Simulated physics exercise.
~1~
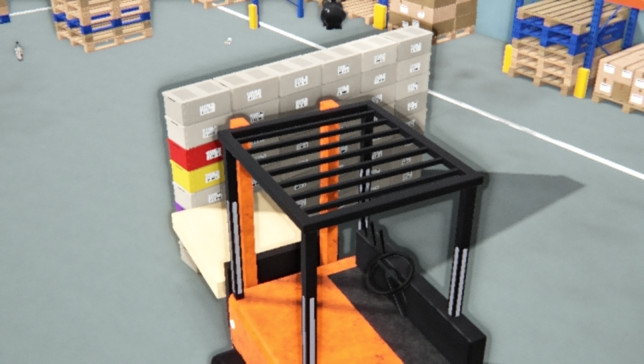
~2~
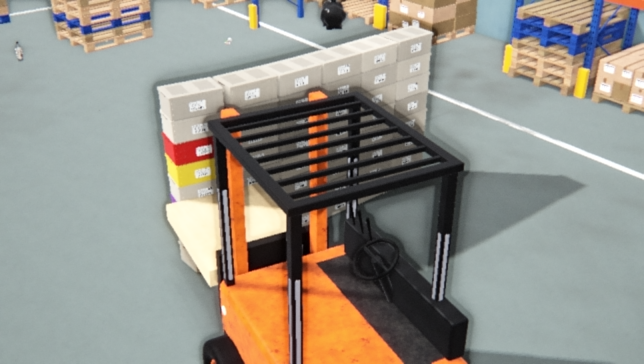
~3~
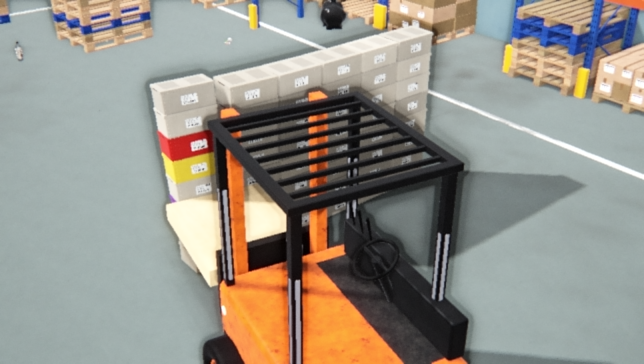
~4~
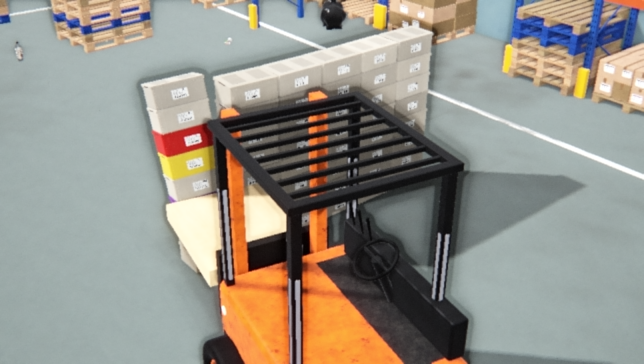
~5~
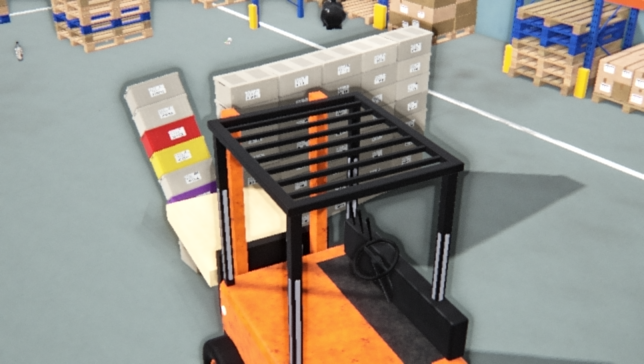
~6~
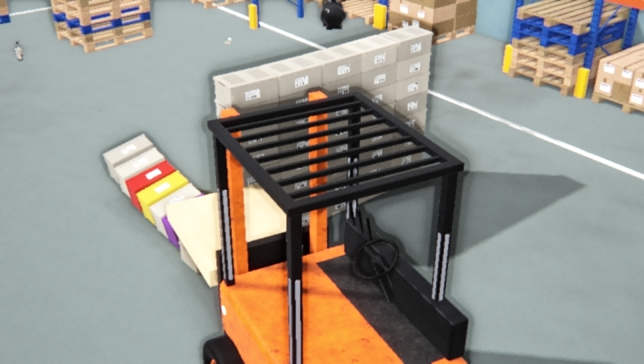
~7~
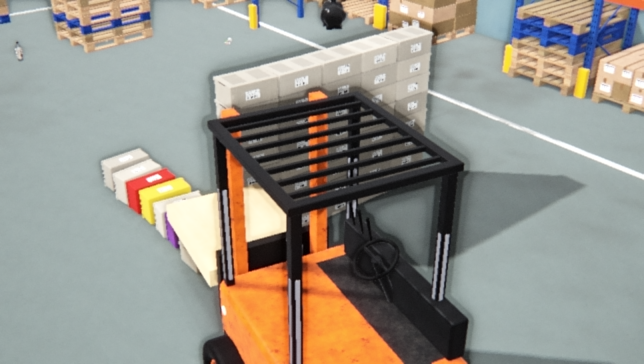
In a warehouse, an orange forklift pushed its raised load into a wall of stacked pale totes and stopped, and the left end column, with its red, yellow and purple totes, leaned outward and toppled left onto the floor while the rest stayed standing.
